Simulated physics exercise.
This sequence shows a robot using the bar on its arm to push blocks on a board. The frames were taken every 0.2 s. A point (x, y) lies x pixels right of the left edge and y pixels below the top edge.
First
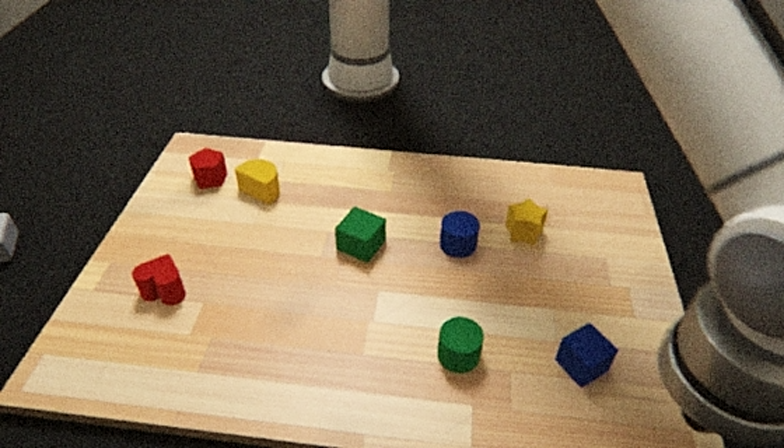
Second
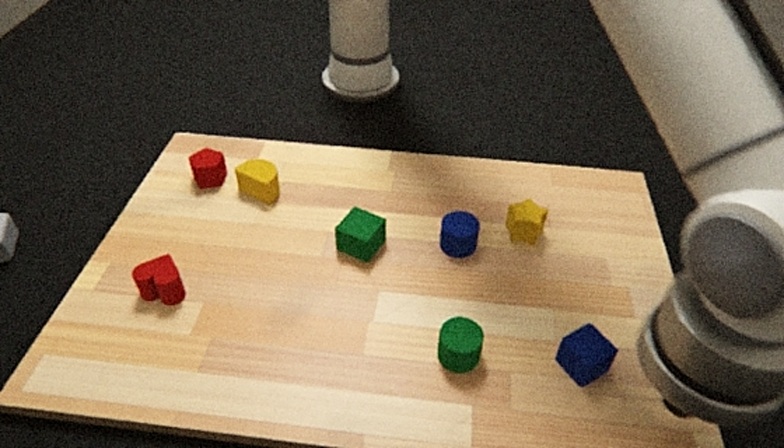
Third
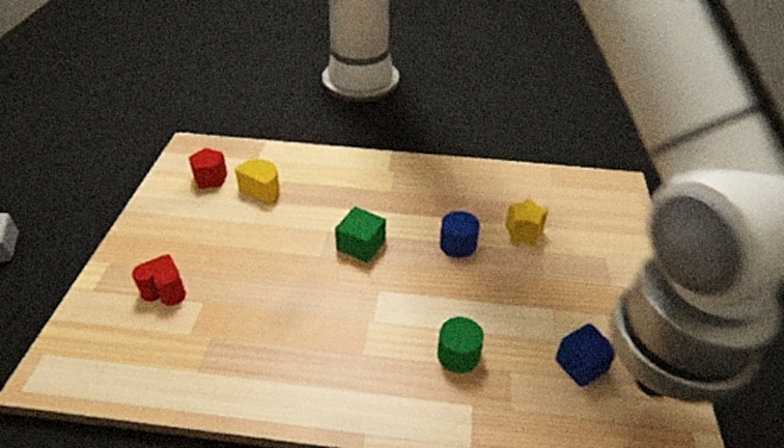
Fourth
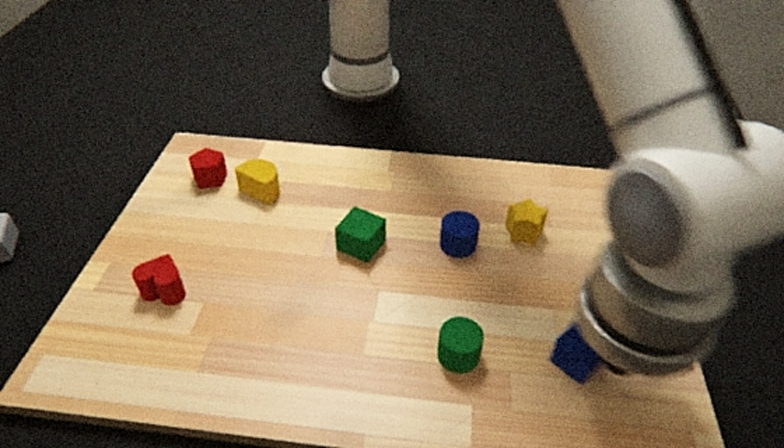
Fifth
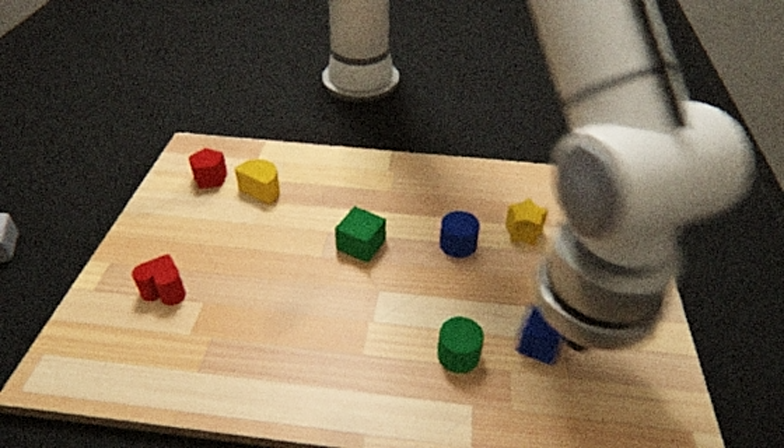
The footage shows colored blocks spread across a wooden board as a robot arm moves in from the right. The arm reaches the blue block near the lower right and pushes it a short way left, while the other blocks stay still.
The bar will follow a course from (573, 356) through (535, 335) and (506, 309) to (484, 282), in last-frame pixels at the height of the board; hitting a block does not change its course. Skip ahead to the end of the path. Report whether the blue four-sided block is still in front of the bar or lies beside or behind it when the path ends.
I think the bar loses the blue four-sided block somewhere along the way.
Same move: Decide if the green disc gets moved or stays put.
The block you're asking about stays where it is.
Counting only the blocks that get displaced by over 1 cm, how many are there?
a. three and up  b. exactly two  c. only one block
I choose c.
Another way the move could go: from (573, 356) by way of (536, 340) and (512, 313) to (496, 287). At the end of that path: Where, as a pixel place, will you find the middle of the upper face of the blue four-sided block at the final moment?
The middle of its upper face will lie at (486, 299).
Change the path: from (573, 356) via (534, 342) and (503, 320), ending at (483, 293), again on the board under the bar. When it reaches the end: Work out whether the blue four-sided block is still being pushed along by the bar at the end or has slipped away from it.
I expect it to be beside or behind the bar.
What follows on the original path. One third of the way, bar (539, 320); blue four-sided block (505, 308), turned 20° anticlockwise.
Two thirds of the way, bar (510, 293); blue four-sided block (483, 300), turned 50° anticlockwise.
At the end, bar (487, 266); blue disc still; green disc still; blue four-sided block (482, 299), turned 50° anticlockwise.
